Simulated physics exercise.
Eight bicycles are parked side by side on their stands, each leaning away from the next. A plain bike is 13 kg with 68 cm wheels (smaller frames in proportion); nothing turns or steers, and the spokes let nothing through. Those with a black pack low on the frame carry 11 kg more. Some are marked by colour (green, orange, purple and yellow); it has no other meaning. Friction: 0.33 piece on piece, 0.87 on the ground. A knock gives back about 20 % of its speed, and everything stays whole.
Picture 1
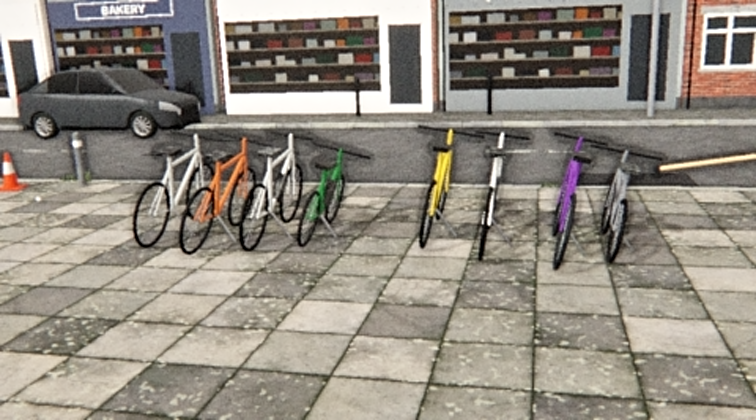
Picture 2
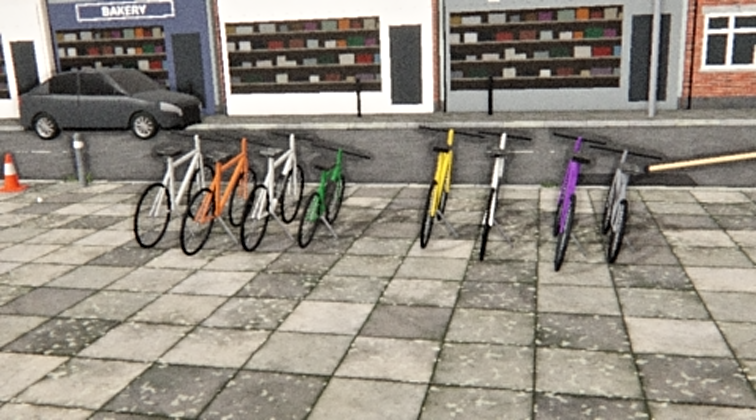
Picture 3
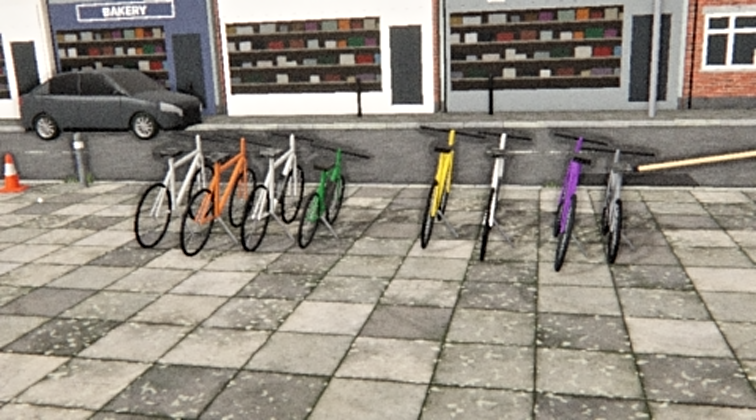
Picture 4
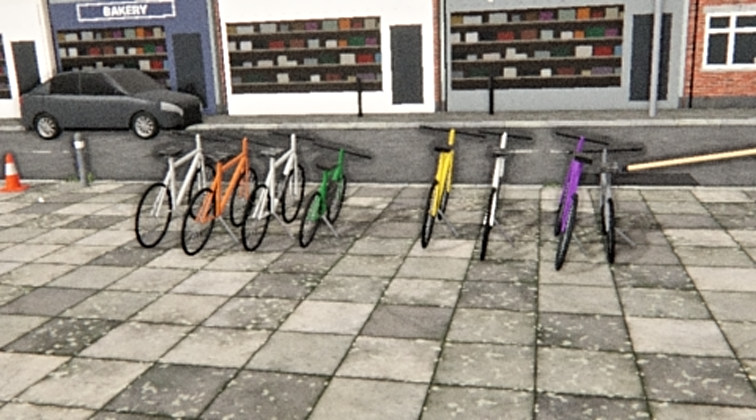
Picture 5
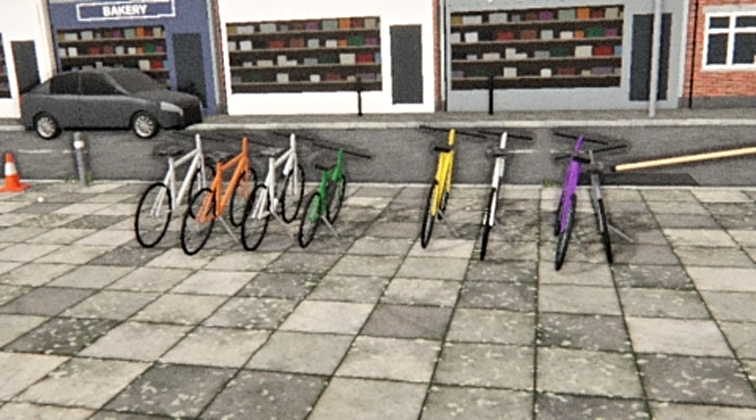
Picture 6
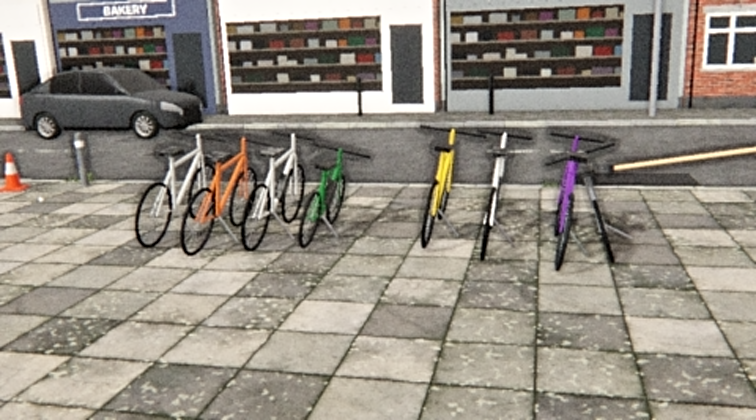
The video shows a row of parked bicycles on a paved area facing shops, as a pole from the right moves left and pushes the grey bicycle at the end until it leans against the purple one, which shifts slightly.
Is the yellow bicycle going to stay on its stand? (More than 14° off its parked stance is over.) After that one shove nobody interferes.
The yellow bicycle keeps its feet.
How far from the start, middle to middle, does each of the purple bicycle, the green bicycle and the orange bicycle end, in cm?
Purple 40, green 0, orange 0.
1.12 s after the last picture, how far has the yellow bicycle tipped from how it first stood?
Some 0°.
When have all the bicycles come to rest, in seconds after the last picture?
Near 1.5 s.
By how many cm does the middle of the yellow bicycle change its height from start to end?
About 0 cm lower.
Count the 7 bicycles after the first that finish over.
It comes to 1.
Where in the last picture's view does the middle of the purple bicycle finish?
Around (523, 201).
Then, 0.36 s later than the last frame, none of the 7 other bicycles over, 1 disturbed; yellow bicycle unmoved; purple bicycle tilted 13°.
Then, 0.72 s later than the last frame, 1 of the 7 other bicycles over; yellow bicycle unmoved; purple bicycle tilted 25°.
Then, 1.12 s later than the last frame, 1 of the 7 other bicycles over; yellow bicycle unmoved; purple bicycle tilted 45°.
When it is over, 1 of the 7 other bicycles over; yellow bicycle unmoved; purple bicycle tilted 45°; green bicycle unmoved. Six left standing. In pixels of the last frame, middles, yellow bicycle near (441, 183), purple bicycle near (523, 201).
